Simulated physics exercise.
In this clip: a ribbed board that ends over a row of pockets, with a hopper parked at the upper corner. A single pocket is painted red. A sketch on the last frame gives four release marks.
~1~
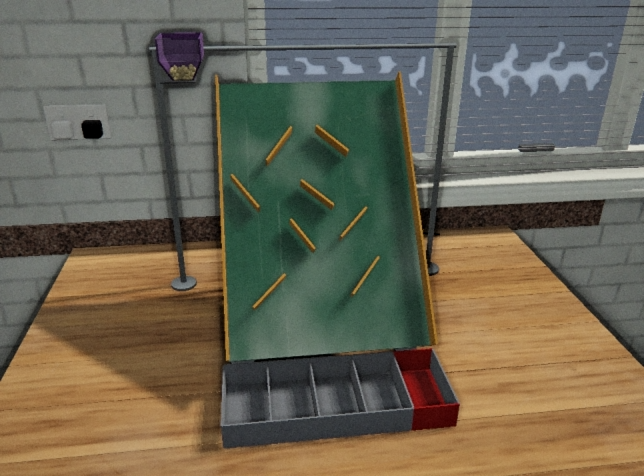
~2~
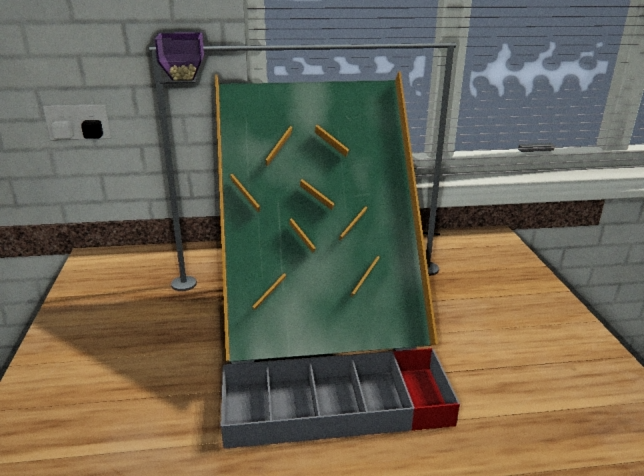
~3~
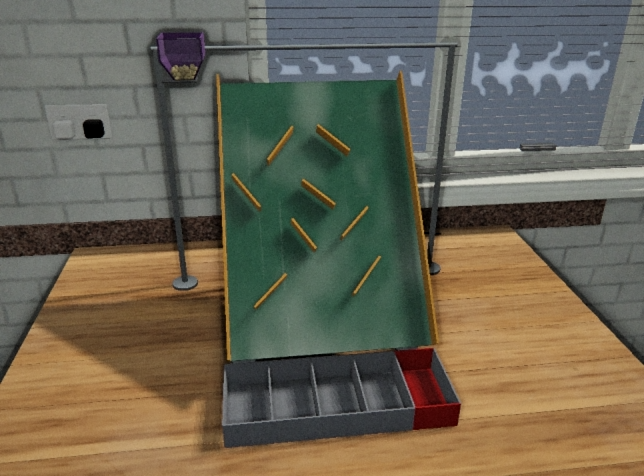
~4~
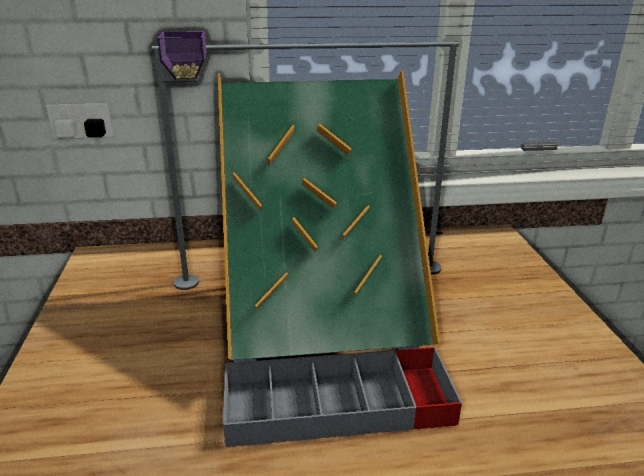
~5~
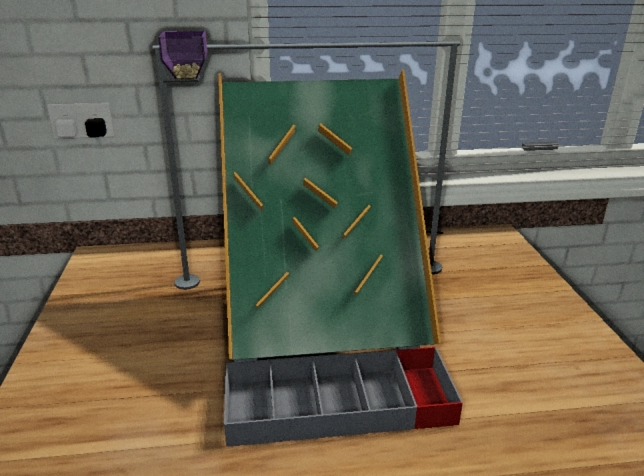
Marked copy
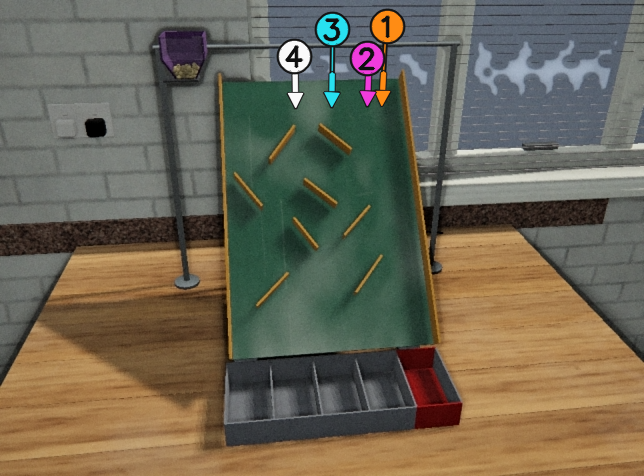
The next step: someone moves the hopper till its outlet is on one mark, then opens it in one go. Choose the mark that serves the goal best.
Mark 3.
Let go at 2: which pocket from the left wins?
The fifth from the left.
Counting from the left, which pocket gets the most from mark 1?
It is the fifth one.
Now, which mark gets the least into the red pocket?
4 it is.
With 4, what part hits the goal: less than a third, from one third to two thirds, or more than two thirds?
Less than a third.
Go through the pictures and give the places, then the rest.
Hopper at (183, 72), soya beans, door shut, in the first frame.
Ribs (267, 160) to (291, 127), (316, 125) to (348, 150), (231, 174) to (259, 207), in the second frame.
Ribs (303, 179) to (335, 204), (292, 218) to (316, 248), (343, 236) to (368, 207), in the third frame.
Ribs (256, 306) to (287, 273), (356, 292) to (381, 255), in the fourth frame.
Red pocket at (438, 414), number 5 of 5 from the left, in the fifth frame.
On the marked copy, mark 1 meets the board at (382, 100); mark 2 meets the board at (367, 100); mark 3 meets the board at (331, 101); mark 4 meets the board at (295, 102).
With 1, about half in the red pocket, about a quarter in other pockets, about a quarter outside the box.
With 2, about a third in the red pocket, about a third in other pockets, about a quarter outside the box.
With 3, most in the red pocket, a small part in other pockets, a small part outside the box.
With 4, a stray few in the red pocket, nearly all in other pockets, a small part outside the box.
